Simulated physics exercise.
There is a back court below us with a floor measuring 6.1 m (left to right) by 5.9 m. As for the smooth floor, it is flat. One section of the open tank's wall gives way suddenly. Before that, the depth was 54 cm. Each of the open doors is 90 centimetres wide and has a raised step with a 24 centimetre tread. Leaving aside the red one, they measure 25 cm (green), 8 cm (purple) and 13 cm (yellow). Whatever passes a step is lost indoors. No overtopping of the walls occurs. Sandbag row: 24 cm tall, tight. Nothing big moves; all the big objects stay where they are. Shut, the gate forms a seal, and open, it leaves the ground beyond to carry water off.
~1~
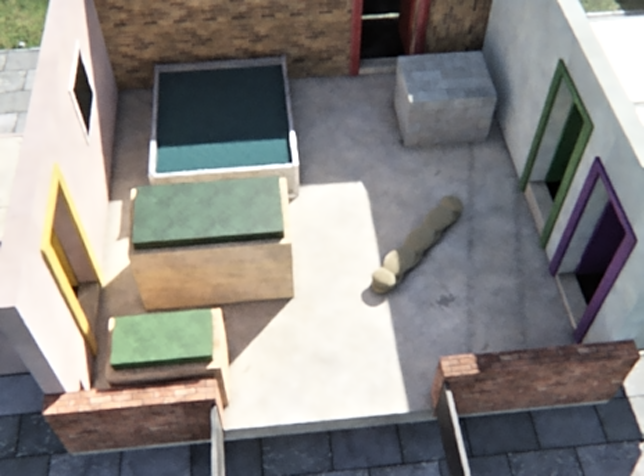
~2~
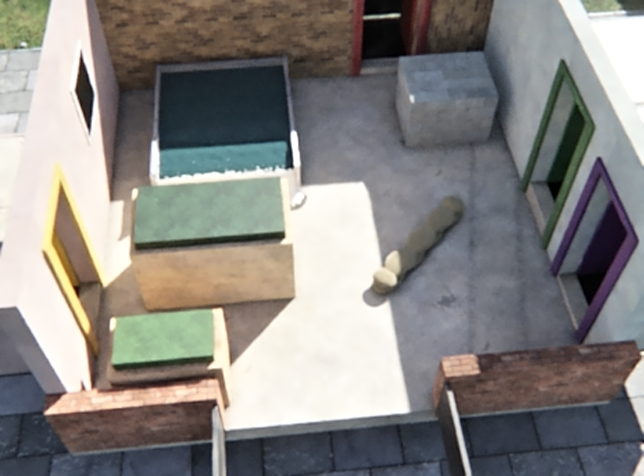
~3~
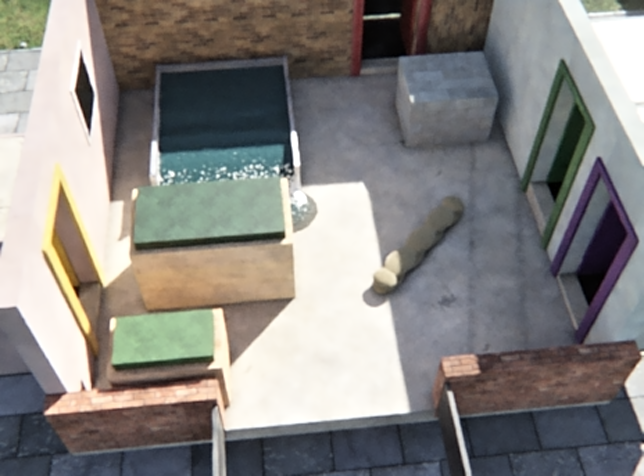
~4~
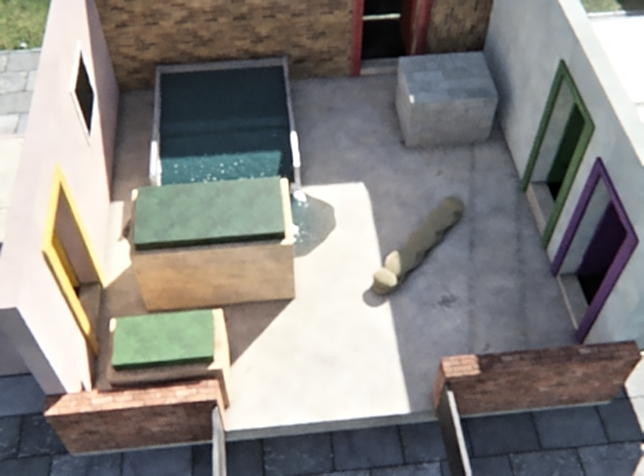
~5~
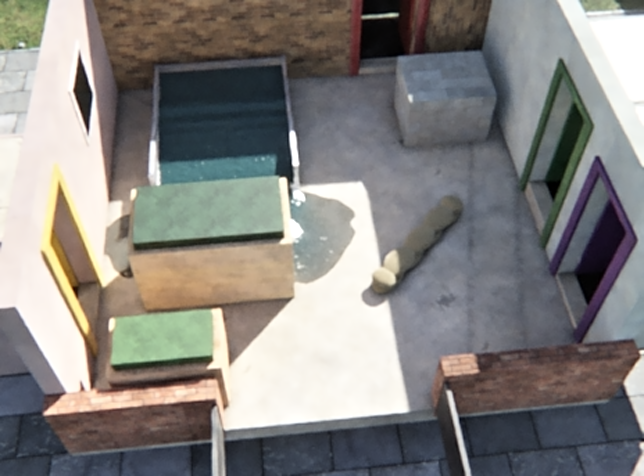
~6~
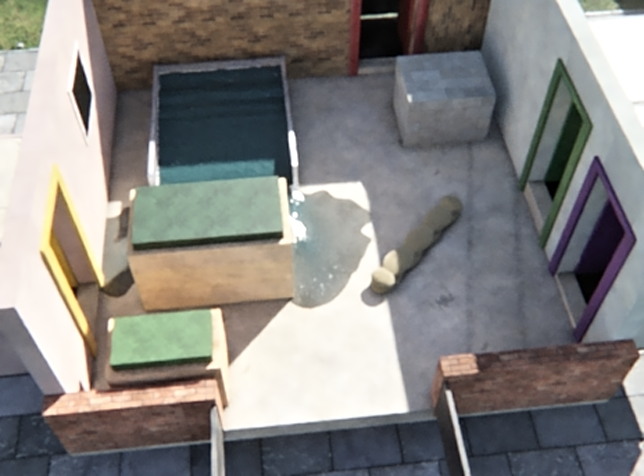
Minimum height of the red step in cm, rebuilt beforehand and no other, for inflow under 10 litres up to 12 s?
7.5 cm.
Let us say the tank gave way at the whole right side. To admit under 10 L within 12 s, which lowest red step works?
Then the minimum is about 28 cm.
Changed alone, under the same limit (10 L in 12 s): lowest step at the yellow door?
Yellow door, minimum about 11.0 cm.
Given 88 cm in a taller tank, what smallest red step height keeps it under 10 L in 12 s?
I'd say close to 13.0 cm.
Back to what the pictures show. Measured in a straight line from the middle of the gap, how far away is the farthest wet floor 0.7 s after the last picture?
About 3.6 metres out.
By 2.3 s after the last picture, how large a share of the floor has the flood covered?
About 55 per cent.
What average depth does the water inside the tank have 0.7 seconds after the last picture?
The mean depth is about 32 cm.
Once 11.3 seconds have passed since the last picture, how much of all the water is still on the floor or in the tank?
Share still there: Approx. 84 percent.
Then, 0.7 s after the last picture water covers 20 % of the floor, deepest (42 cm) near (221, 233); it has not reached the red door.
Then, 2.3 s after the last picture water covers 55 % of the floor, deepest (29 cm) near (90, 396); it has not reached the red door.
Then, 11.3 s after the last picture water covers 90 % of the floor, deepest (10 cm) near (102, 274); 9 cm at the red door, 0 litres in over its 12 cm step.
At the red door as built, the water peaked near 10 cm, 5.9 s after the last picture.
With a step of 6.5 cm, 18 litres would have come in within the 12 s; with 9 cm, 2 litres. So under 10 litres takes about 7.5 cm.
